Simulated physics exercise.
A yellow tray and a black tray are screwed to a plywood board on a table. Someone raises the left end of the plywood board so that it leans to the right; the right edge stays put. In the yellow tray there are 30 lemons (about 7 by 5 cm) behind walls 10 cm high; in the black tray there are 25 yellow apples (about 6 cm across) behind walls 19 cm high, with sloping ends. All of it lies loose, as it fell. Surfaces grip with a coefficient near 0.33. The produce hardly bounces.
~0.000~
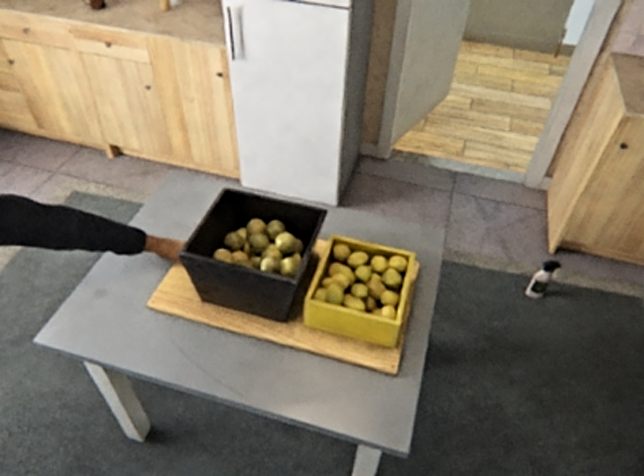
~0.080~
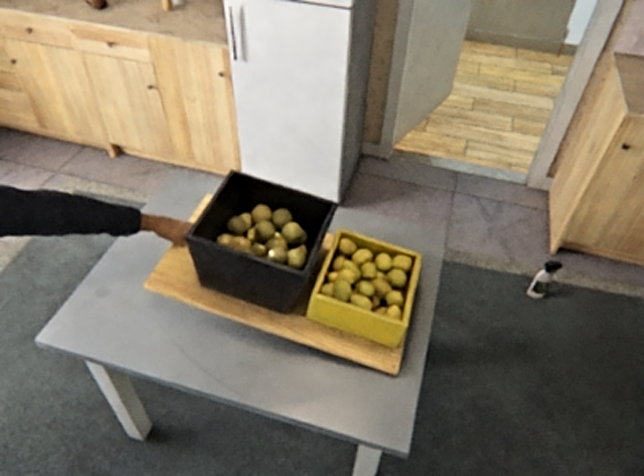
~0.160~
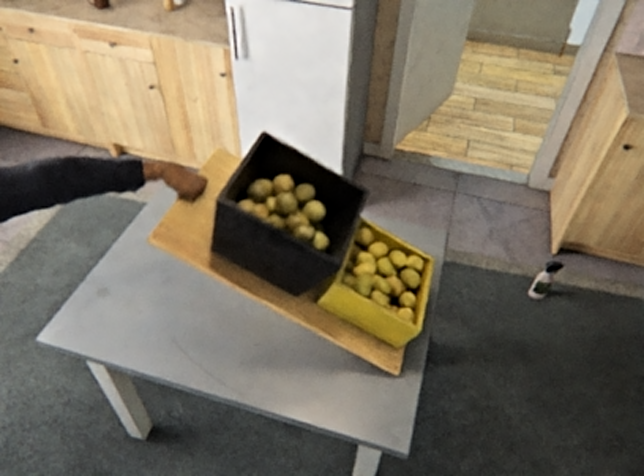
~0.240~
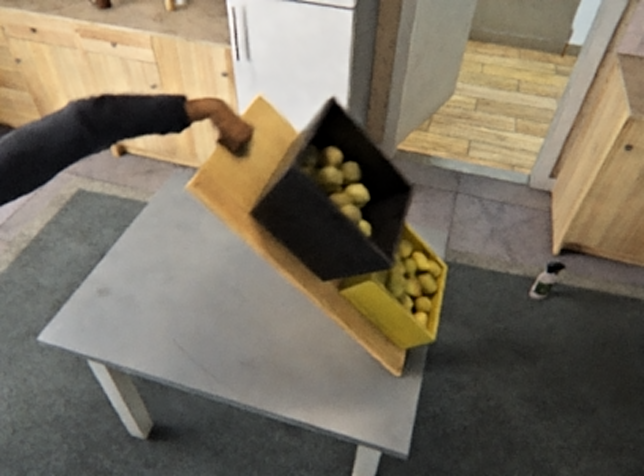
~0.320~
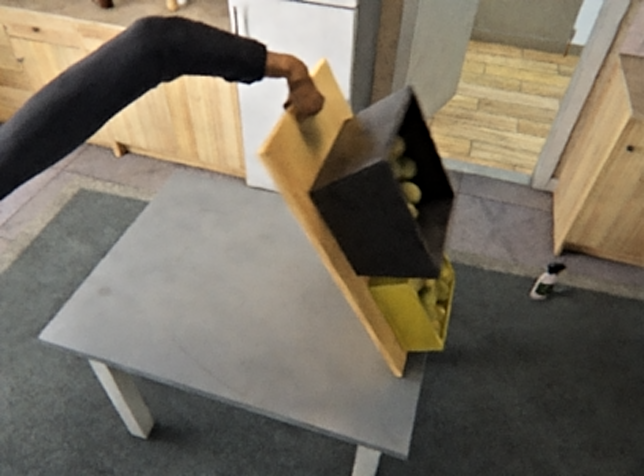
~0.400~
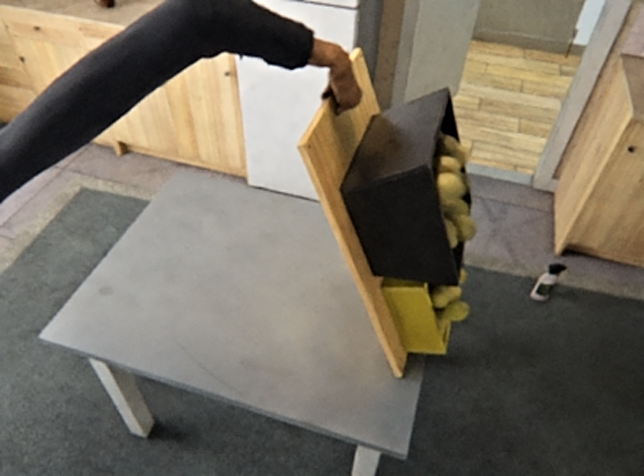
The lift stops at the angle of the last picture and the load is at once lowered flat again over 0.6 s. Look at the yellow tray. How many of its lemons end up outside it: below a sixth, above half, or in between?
Out of the yellow tray go from a sixth to a half of the lemons.
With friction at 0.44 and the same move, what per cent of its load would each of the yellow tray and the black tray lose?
In that case yellow tray 40, black tray 100 per cent.
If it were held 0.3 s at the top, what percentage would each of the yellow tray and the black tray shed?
In that case yellow tray 40, black tray 100 per cent.
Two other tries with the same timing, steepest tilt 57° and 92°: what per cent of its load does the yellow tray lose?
About 20 and 90 per cent.
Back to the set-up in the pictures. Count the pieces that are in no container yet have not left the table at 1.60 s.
About 0.
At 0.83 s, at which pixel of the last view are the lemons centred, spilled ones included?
Around (402, 300).
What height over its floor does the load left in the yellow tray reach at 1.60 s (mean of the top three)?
About 11 cm.
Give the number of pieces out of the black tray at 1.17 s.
Out by then, roughly: Black tray 25.
After 0.59 s, tilt 52°; the yellow tray is down by 6 of 30 and the black tray is down by 22 of 25.
After 0.83 s, tilt 13°; the yellow tray is down by 12 of 30 and the black tray is down by 25 of 25.
After 1.17 s, tilt 0°; the yellow tray is down by 12 of 30 and the black tray is down by 25 of 25.
Final count (at 1.60 s), the yellow tray is down by 12 of 30 and the black tray is down by 25 of 25. Asked share, 12 of 30, 40 per cent.
